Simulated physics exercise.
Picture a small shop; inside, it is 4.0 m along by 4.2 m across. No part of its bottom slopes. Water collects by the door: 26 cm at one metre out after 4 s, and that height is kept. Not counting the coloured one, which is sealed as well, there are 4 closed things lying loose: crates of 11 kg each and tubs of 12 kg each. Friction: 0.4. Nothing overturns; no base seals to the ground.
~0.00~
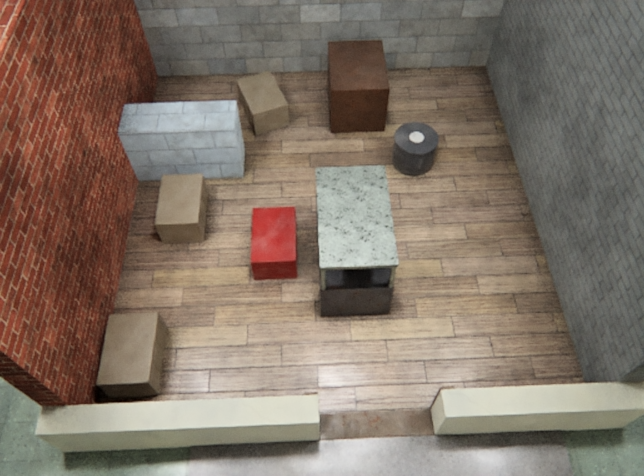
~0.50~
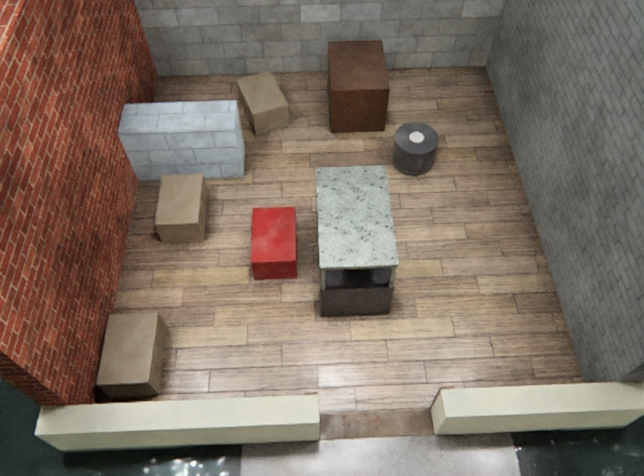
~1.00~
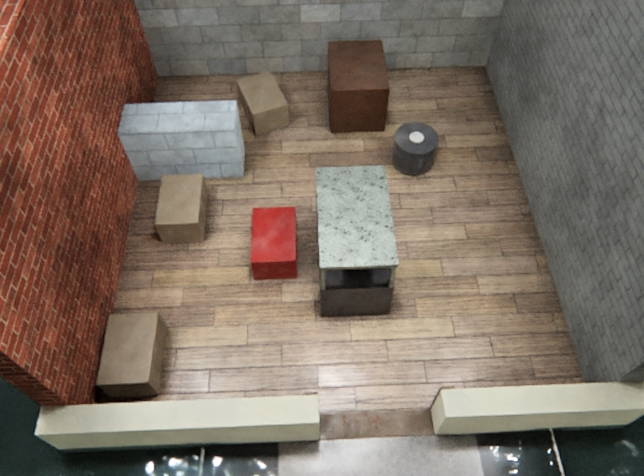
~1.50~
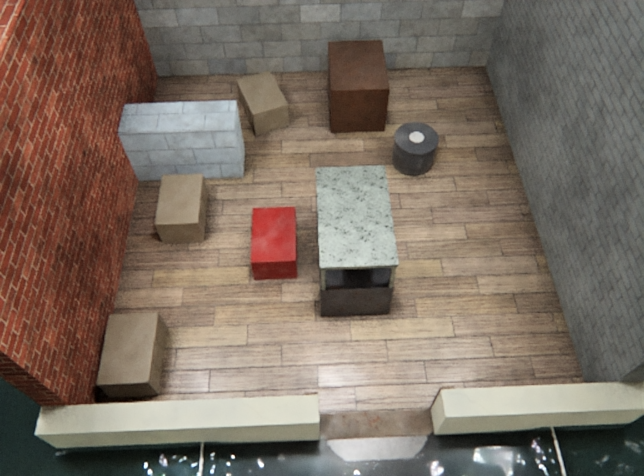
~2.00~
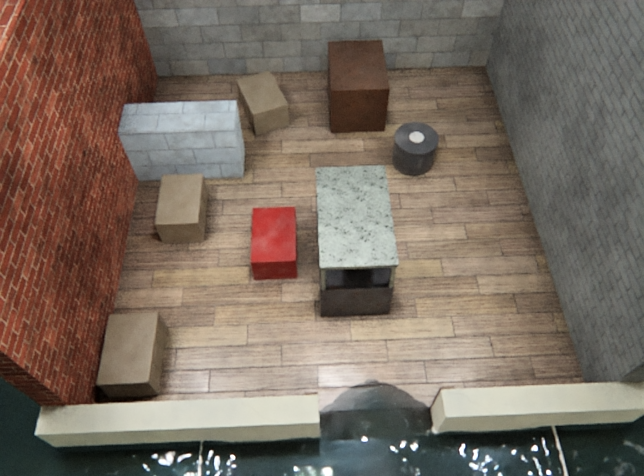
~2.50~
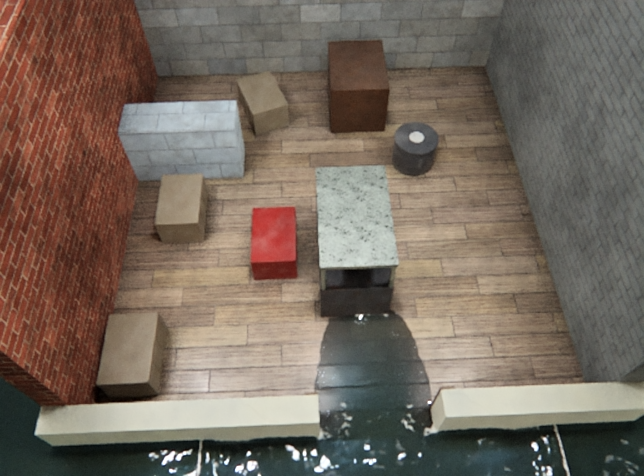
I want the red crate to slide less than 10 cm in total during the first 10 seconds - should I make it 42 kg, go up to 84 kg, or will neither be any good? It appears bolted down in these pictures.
42 kg will do.
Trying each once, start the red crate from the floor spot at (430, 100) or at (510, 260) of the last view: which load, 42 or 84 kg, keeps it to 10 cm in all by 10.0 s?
Well, at the first spot either weight will do, and at the second either weight will do.
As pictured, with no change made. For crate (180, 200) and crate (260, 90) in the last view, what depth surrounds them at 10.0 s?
Around 9 cm and 3 cm.
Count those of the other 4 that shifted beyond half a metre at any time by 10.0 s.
By my tally, 2.
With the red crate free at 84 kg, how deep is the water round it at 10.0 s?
Depth: Approx. 9 cm.
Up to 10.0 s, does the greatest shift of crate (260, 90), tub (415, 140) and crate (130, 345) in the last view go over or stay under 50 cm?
Reading the three in turn gives not surpassed, not surpassed and surpassed.
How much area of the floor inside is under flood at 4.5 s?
Somewhere around 6.5 m2, roughly.
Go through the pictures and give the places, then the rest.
The red crate at (274, 234) rests on the ground; 0.0 m2 under water; 0 of 5 have shifted, in the first picture.
The red crate at (274, 234), on the bottom; water covers 0.0 m2; 0 of 5 have shifted, in the second picture.
The red crate at (274, 234) rests on the ground; 0.0 m2 under water; 0 of 5 have shifted, in the third picture.
The red crate at (274, 234), on the bottom; 0.0 m2 under water; 0 of 5 have shifted, in the fourth picture.
The red crate at (274, 234), on the bottom; 0.1 m2 under water; 0 of 5 have shifted, in the fifth picture.
The red crate at (274, 234), on the bottom; water covers 0.6 m2; 0 of 5 have shifted, in the sixth picture.
After 3.5 s the red crate would be 0 cm from its start with 42 kg and 0 cm from its start with 84 kg; 1 cm of water round it then.
After 4.5 s the red crate would be 0 cm from its start with 42 kg and 0 cm from its start with 84 kg; 3 cm of water round it then.
After 7.0 s the red crate would be 0 cm from its start with 42 kg and 0 cm from its start with 84 kg; 4 cm of water round it then.
After 10.0 s the red crate would be 0 cm from its start with 42 kg and 0 cm from its start with 84 kg; 9 cm of water round it then.
